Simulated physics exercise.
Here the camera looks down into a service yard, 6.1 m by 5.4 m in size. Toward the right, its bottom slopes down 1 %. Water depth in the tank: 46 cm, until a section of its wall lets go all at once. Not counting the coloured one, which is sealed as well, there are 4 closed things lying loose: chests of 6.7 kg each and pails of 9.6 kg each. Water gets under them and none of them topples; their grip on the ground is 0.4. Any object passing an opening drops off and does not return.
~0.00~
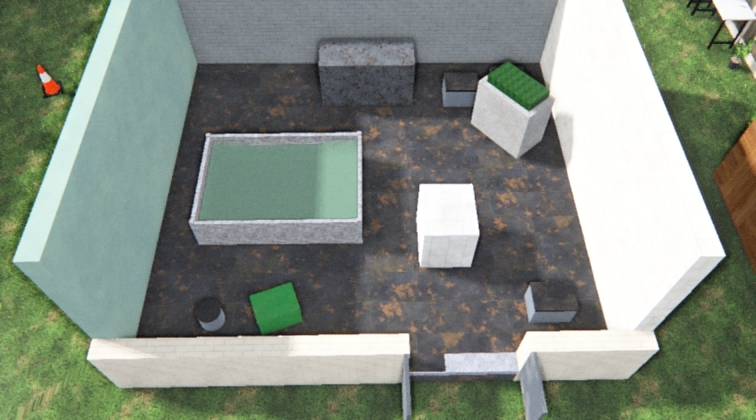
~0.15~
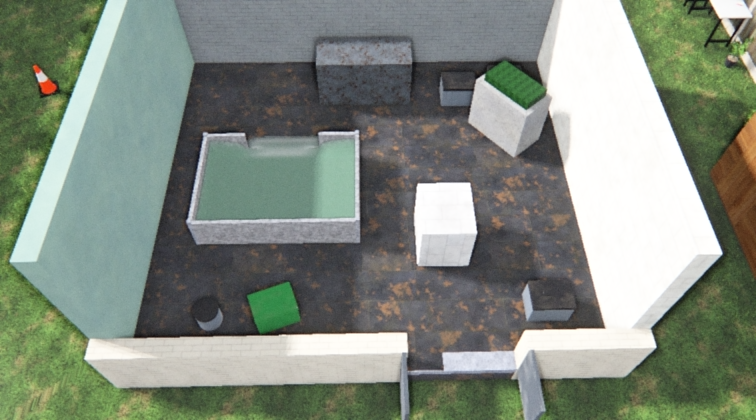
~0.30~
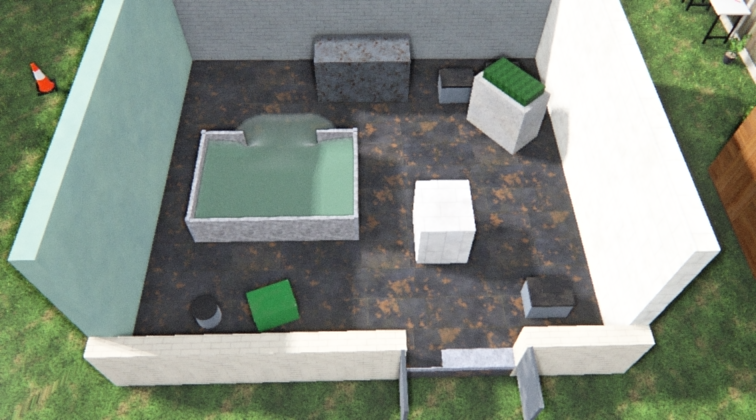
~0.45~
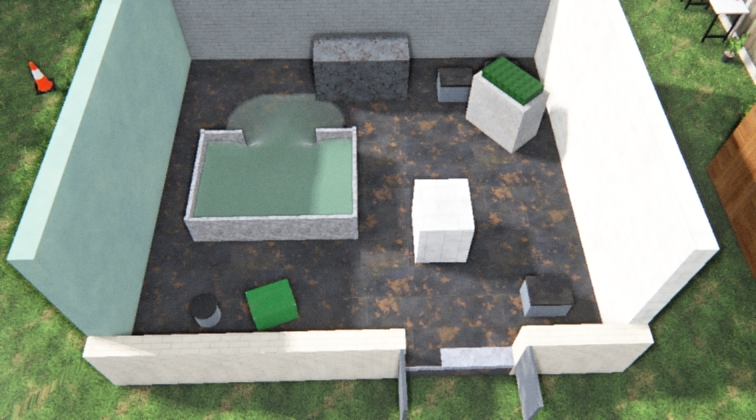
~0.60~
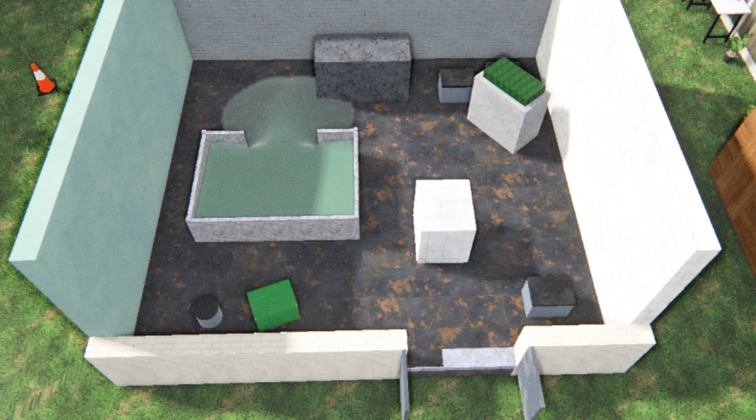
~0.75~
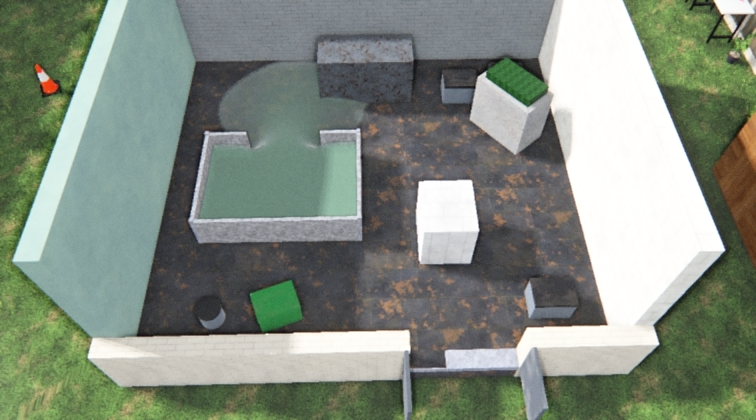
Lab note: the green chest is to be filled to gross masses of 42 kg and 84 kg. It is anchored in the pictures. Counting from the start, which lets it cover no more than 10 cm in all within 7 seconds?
Result: Even the 42 kg filling.
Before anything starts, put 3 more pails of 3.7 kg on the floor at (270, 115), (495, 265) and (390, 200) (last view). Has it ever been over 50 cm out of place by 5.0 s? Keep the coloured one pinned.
First one went beyond, second stayed within, third stayed within.
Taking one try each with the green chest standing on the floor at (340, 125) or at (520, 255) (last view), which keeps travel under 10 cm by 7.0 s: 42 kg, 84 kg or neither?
Order kept: Light pick works, light pick works.
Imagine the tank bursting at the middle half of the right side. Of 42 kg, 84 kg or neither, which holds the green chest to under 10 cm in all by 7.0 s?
Result: Lesser mass sufficient.
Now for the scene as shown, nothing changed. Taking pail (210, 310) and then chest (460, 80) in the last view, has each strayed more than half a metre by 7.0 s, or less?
Well, the first one stays inside, and the second one crosses the line.
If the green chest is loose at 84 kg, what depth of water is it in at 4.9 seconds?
0 cm, roughly.
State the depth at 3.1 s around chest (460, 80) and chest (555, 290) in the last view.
Close to 4 and 0 centimetres.
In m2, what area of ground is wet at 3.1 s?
Wet: Near 16 m2.
After 1.4 s the green chest would be 0 cm from its start with 42 kg and 0 cm from its start with 84 kg; 0 cm of water round it then.
After 3.1 s the green chest would be 0 cm from its start with 42 kg and 0 cm from its start with 84 kg; 0 cm of water round it then.
After 4.9 s the green chest would be 0 cm from its start with 42 kg and 0 cm from its start with 84 kg; 0 cm of water round it then.
After 7.0 s the green chest would be 0 cm from its start with 42 kg and 0 cm from its start with 84 kg; 3 cm of water round it then.
